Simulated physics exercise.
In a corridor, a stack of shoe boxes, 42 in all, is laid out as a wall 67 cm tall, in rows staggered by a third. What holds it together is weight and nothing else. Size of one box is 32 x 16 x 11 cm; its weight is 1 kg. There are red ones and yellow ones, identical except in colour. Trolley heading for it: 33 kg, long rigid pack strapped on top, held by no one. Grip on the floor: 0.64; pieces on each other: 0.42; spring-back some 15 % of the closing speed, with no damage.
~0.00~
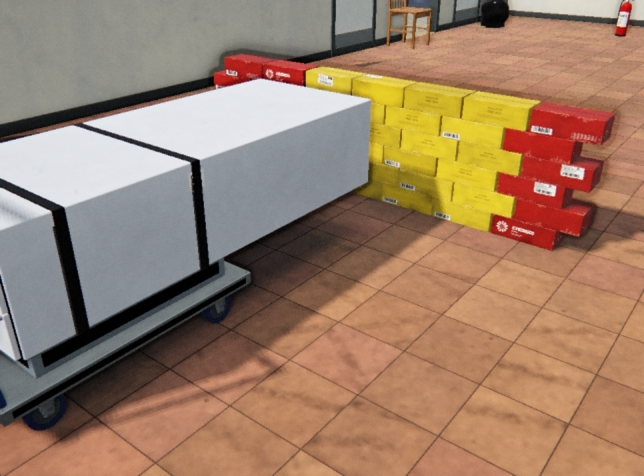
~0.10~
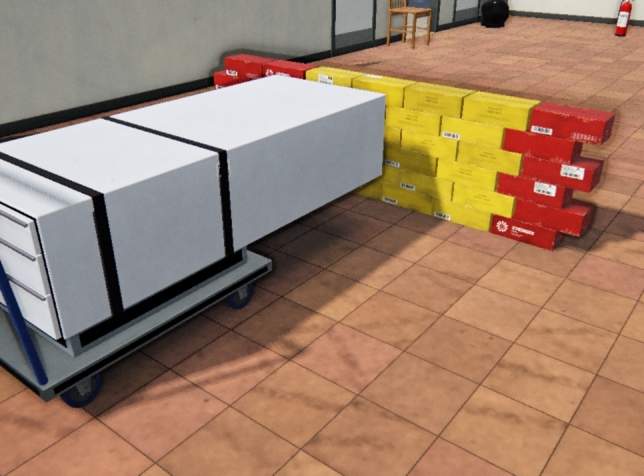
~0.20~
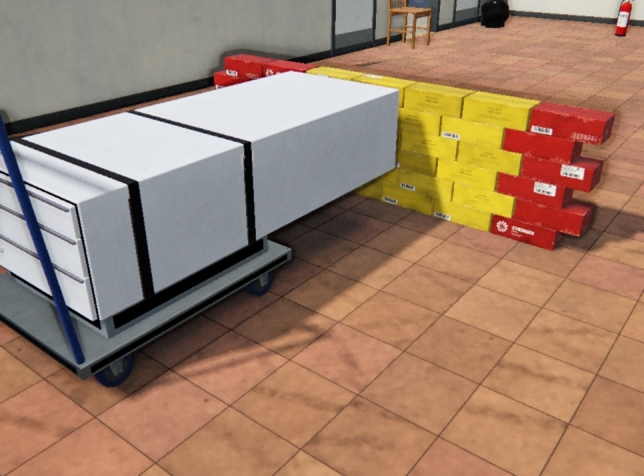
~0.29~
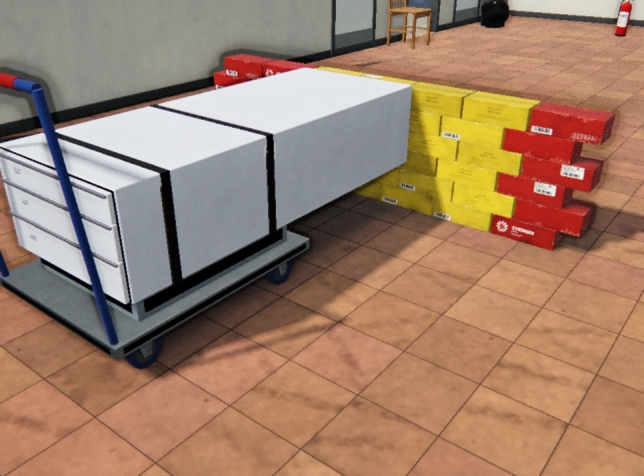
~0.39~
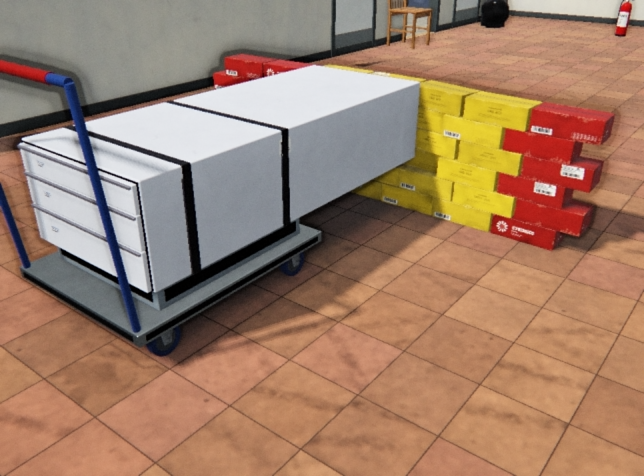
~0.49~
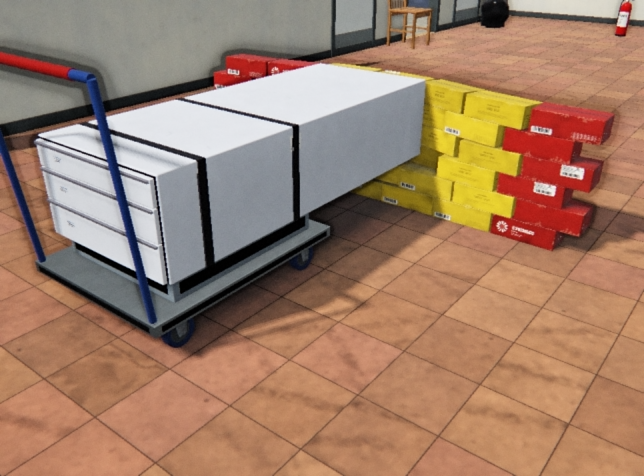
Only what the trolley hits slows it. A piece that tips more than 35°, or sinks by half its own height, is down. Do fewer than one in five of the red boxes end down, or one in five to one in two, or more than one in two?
It is one in five to one in two.
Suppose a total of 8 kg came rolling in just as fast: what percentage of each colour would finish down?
Result: Red 0 and yellow 0 in a hundred.
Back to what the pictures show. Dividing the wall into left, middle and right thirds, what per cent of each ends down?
40, 80 and 30 per cent, from left to right.
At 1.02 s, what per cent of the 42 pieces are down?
45 per cent.
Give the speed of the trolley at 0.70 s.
I'd put it at roughly 0.4 m/s.
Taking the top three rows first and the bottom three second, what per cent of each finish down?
The top part comes to 70 per cent, the bottom part to 20 per cent.
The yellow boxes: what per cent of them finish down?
The yellow group ends with 60% down.
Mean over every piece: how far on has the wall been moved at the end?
Averaged out, it's some 25 centimetres.
Around 0.70 s, load 23 cm past the wall's line, still rolling; none of the 21 red boxes down (8 of 42 in all colours); top red box tipped 18°; top yellow box tipped 35°, 12 cm lower.
Around 1.02 s, load 35 cm past the wall's line, still rolling; 6 of the 21 red boxes down (19 of 42 in all colours); top red box tipped 63°, 39 cm lower; top yellow box upside down.
Finally (1.9 s), load 58 cm past the wall's line, still rolling; 6 of the 21 red boxes down (19 of 42 in all colours); top red box 56 cm lower; top yellow box upside down. That is 29 per cent. Seen by the last camera, middles, top red box near (338, 109), top yellow box near (499, 146).
